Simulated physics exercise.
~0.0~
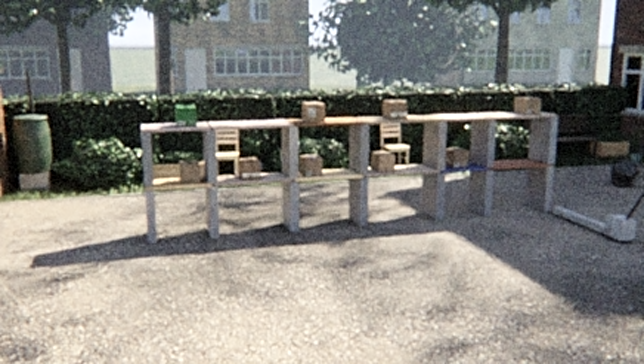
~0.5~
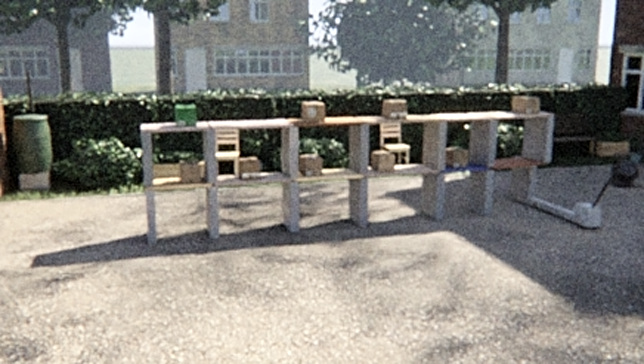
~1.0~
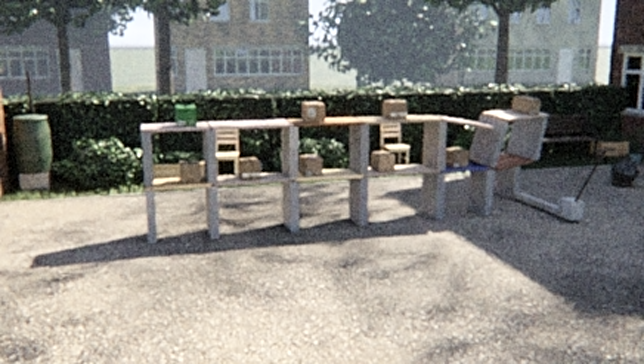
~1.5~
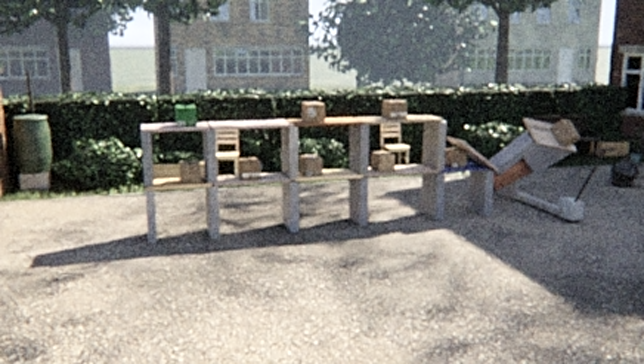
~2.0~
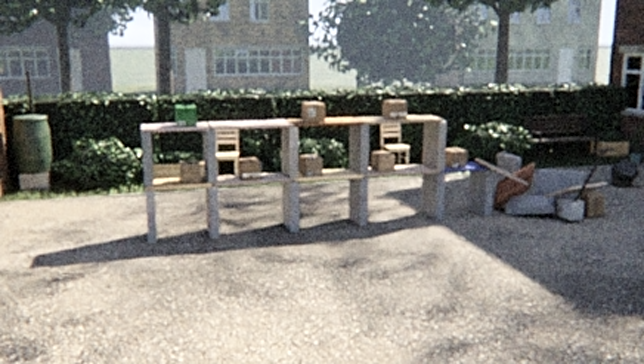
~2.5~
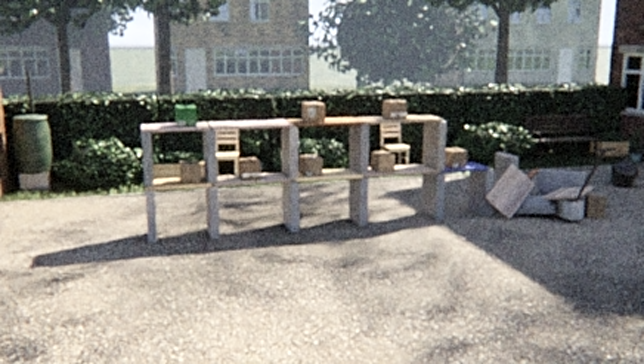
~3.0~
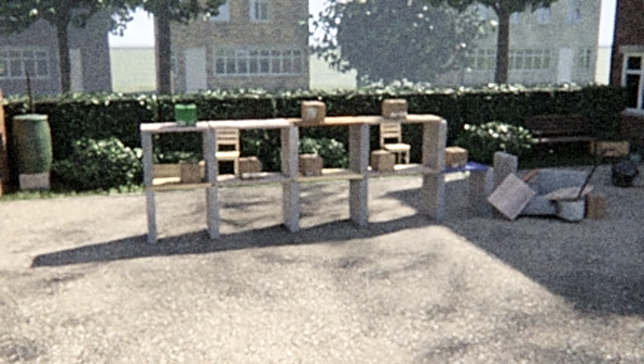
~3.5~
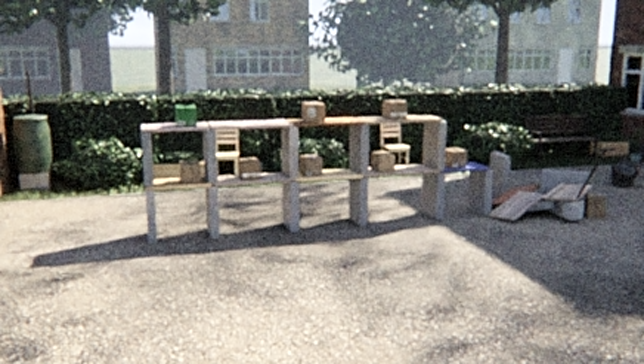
A long two-tier row of pale upright cases and loose boards stands across a sunlit paved yard, seen from the front by a still camera, with a hedge, trees and brick houses behind. Small cartons and chairs sit along it, a green carton at the top left and a blue board low toward the right. A low grey jack slides left against the foot of the right end. The end upright tilts, and the top board and its carton tip rightward and drop. The right bay collapses into a heap, its boards settling flatter, while the rest stays standing.
